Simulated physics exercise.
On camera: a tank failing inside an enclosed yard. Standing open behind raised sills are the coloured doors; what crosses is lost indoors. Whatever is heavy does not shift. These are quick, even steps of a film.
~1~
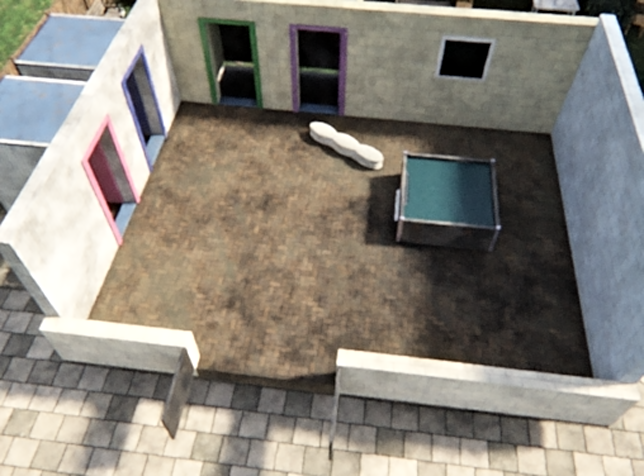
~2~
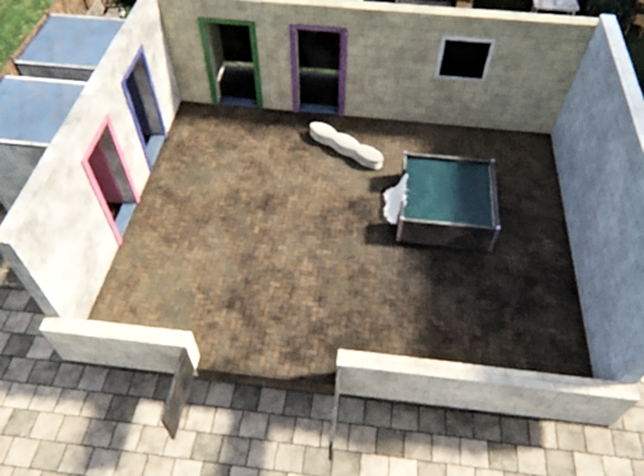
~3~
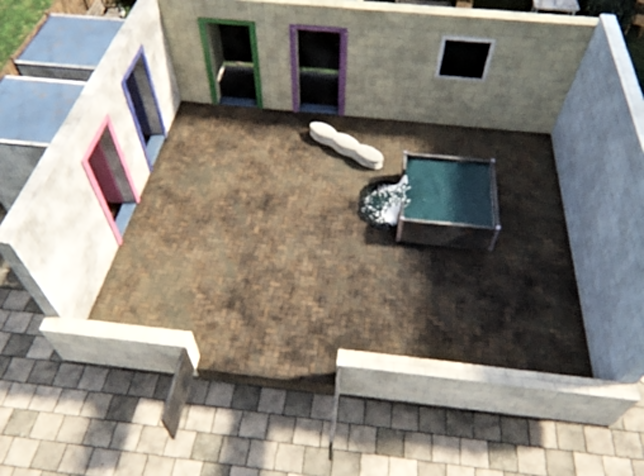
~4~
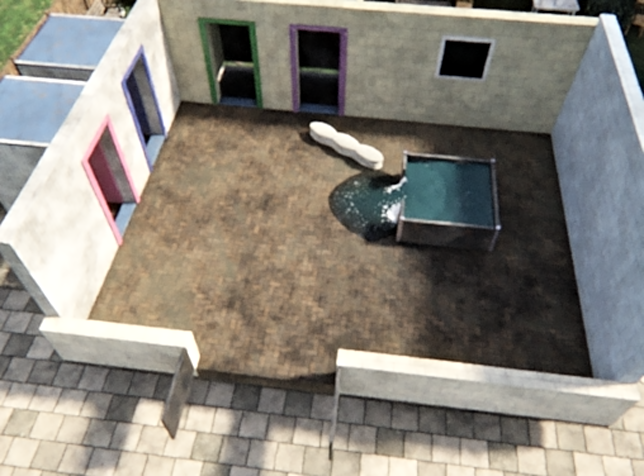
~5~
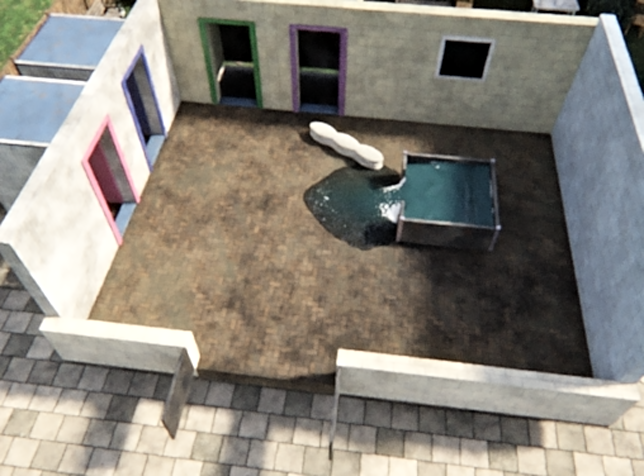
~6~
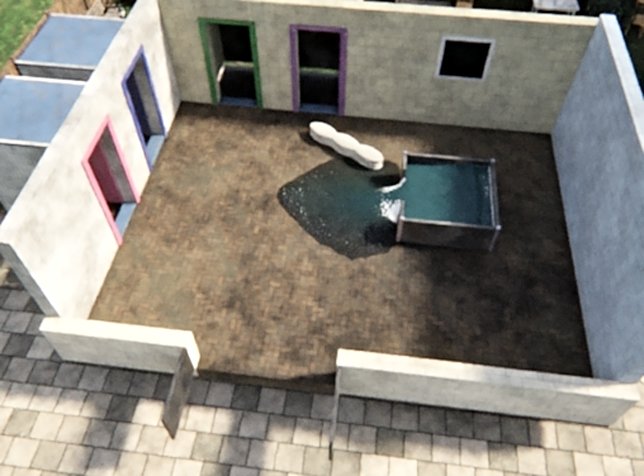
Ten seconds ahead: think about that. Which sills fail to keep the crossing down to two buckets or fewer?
One by one: Purple door: Little enough water, pink door: Too much water, blue door: Little enough water, green door: Too much water.
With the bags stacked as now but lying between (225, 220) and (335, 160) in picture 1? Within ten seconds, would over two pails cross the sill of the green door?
My reading is that the green door falls short.
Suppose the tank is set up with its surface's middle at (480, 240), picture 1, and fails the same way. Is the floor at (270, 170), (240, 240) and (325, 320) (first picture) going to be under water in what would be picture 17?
Well, in the order you listed them, they'd be reached by the flood, reached by the flood and reached by the flood.
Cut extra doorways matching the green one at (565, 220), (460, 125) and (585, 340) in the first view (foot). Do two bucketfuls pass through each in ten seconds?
In order: Falls short, falls short, falls short.
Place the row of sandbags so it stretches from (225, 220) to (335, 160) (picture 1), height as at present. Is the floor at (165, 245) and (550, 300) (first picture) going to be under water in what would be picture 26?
In turn: Submerged, spared.
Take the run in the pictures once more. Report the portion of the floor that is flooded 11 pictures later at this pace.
Roughly 35 percent, I reckon.
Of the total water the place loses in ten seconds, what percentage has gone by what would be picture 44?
Around 55 percent.
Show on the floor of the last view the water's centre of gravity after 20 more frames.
That comes out near (319, 199).
A moment on, water covers 20 % of the floor; the purple door not reached, the pink door not reached, the blue door not reached, the green door not reached.
Next, water covers 35 % of the floor; the purple door not reached, the pink door not reached, the blue door wet at the sill, nothing in, the green door not reached.
Then, water covers 45 % of the floor; the purple door not reached, the pink door over two buckets in, the blue door wet at the sill, nothing in, the green door under two buckets in.
Later, water covers 45 % of the floor; the purple door wet at the sill, nothing in, the pink door over two buckets in, the blue door wet at the sill, nothing in, the green door over two buckets in.
In the end, water covers 65 % of the floor; the purple door wet at the sill, nothing in, the pink door over two buckets in, the blue door wet at the sill, nothing in, the green door over two buckets in.
